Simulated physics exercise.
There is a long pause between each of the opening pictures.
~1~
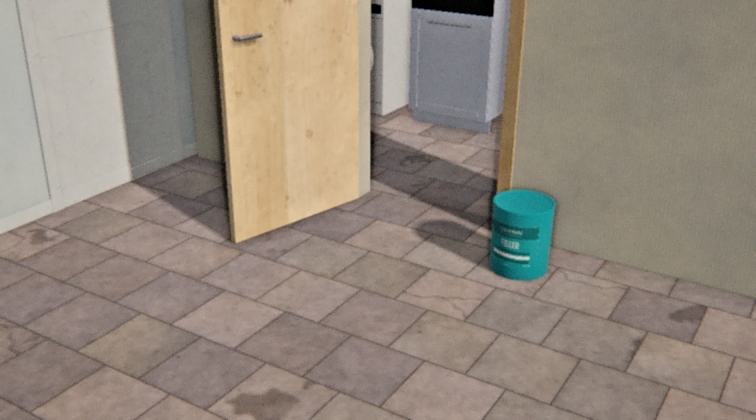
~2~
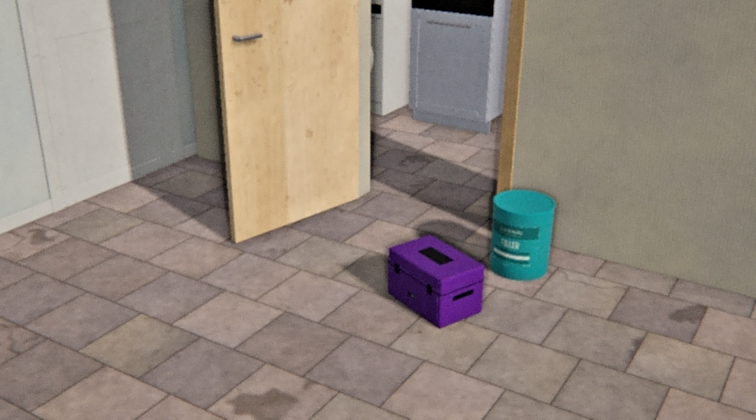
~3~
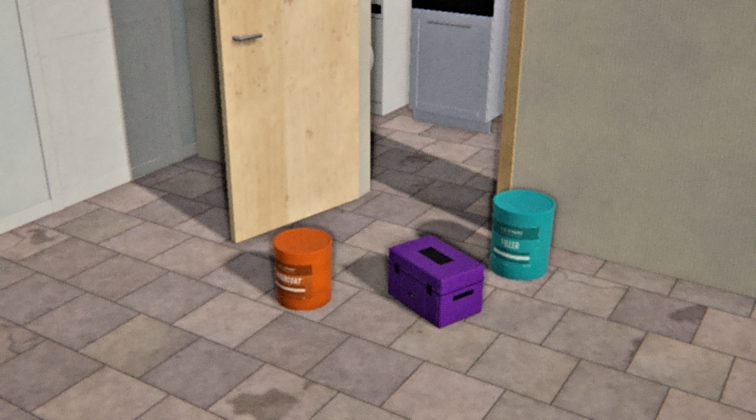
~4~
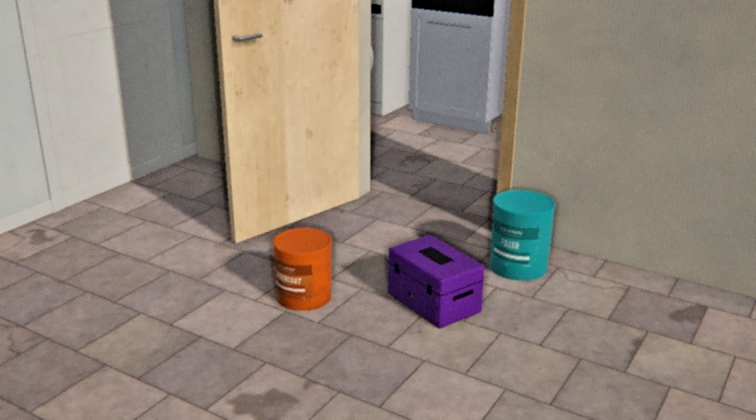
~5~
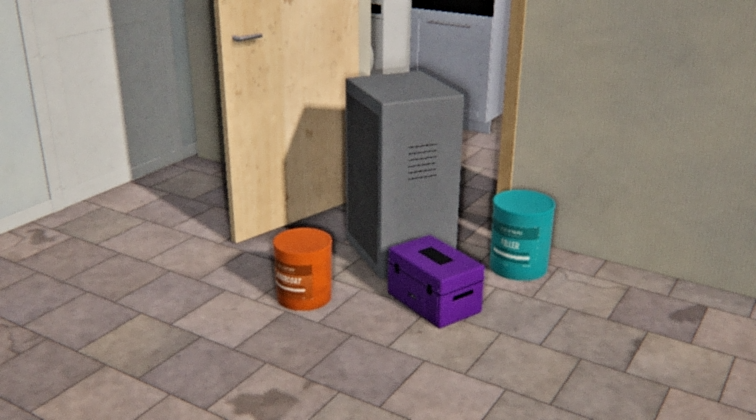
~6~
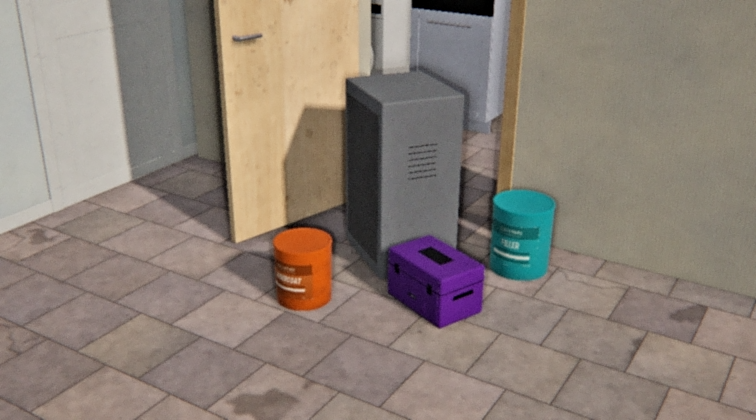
A tall grey metal cabinet comes to stand before the doorway of a grey-brown tiled room, seen from a raised, fixed viewpoint. A pale wooden door stands wide open at left, with an orange pail, a purple toolbox and a turquoise pail in front. The turquoise pail is there first, then the toolbox, orange pail and cabinet appear in turn, with no motion seen.
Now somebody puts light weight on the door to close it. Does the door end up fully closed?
No - I expect the push will fail.
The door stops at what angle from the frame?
It stays open at around 65°.
Then, 0.60 s later than the last frame, door 93° open.
Then, 1.00 s later than the last frame, door 76° open.
When it is over, door 64° open; all 4 as before. End places, in pixels of the last picture, grey appliance near (402, 173).
